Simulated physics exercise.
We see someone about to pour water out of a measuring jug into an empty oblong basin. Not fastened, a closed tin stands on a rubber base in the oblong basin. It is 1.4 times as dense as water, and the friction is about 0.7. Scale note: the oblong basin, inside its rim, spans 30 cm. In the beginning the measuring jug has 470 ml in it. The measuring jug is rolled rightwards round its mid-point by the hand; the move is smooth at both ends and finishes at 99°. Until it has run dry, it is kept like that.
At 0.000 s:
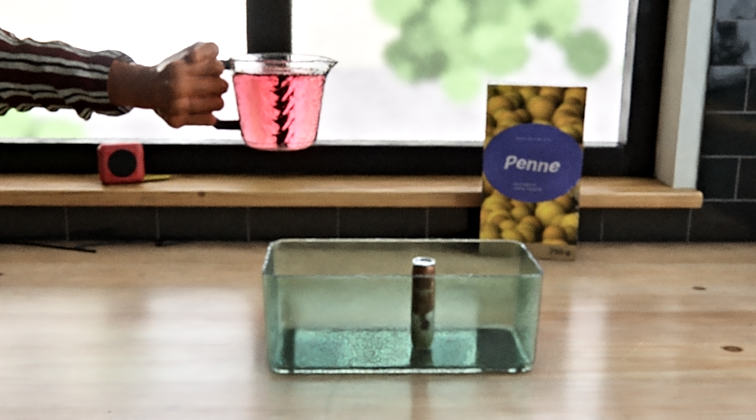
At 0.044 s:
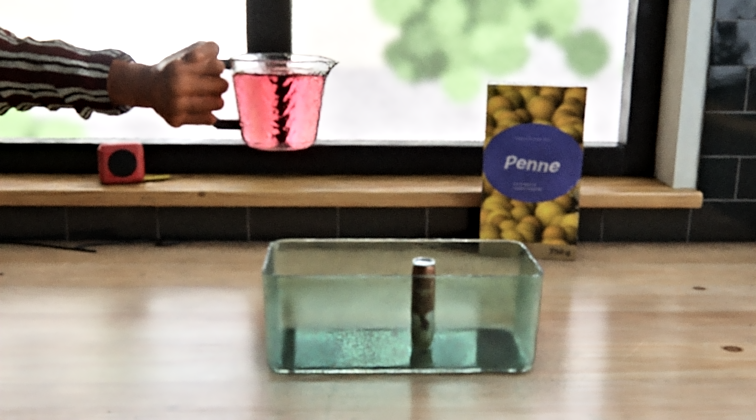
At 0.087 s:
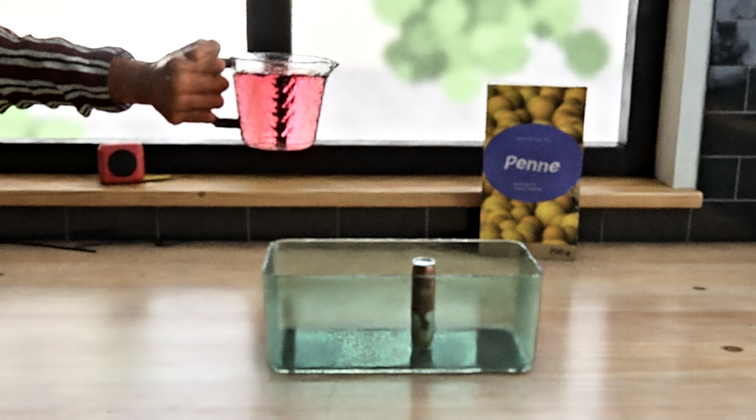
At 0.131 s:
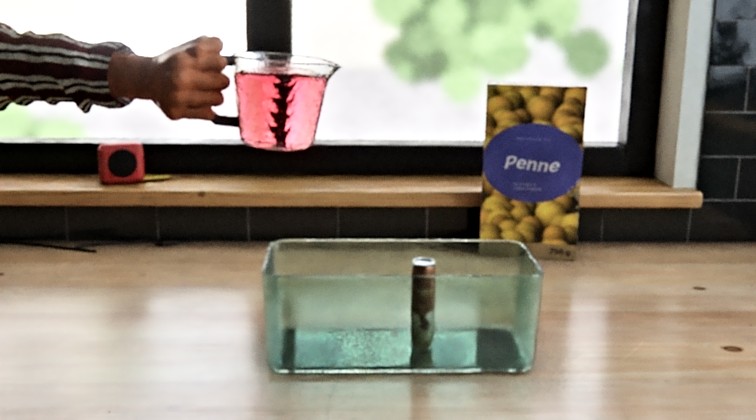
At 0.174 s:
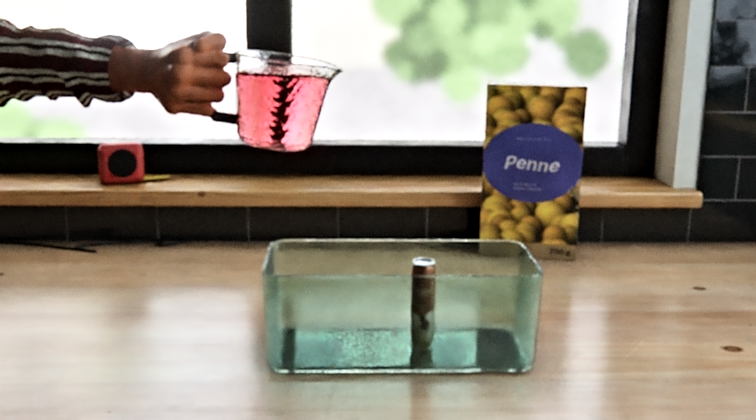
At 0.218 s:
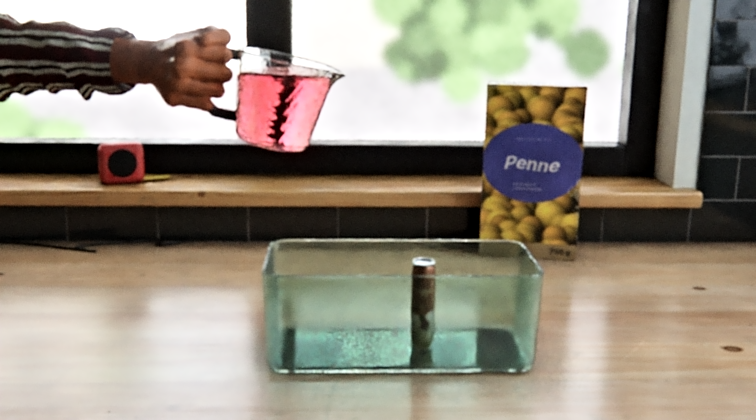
Measuring jug of pink liquid tilting slightly rightwards in a person's hand above a glass basin with a small upright tin inside.
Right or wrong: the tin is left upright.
Wrong.
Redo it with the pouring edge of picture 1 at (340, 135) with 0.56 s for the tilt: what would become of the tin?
It does not tip.
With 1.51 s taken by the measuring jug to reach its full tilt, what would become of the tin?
Then the tin tumbles.
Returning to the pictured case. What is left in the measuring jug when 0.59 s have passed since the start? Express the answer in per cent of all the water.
I'd estimate some 68 % remains.
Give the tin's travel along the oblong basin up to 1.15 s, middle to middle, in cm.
The tin has gone some 3 cm.
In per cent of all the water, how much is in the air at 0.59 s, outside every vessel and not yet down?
26 %.
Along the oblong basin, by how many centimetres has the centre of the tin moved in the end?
It finishes around 7.0 cm from where it began.
Then, 0.59 s in, the tilt is 67° and 68 per cent is still to pour; the tin stands where it began.
Then, 0.86 s in, the tilt is 97° and 15 per cent is still to pour; the tin stands 1 cm from where it began.
Then, 1.15 s in, the tilt is 99° and 1 per cent is still to pour; the tin leans 18°.
Then, 1.46 s in, the tilt is 99° and 0 per cent is still to pour; the tin lies on its side.
Finally, the tin lies on its side.
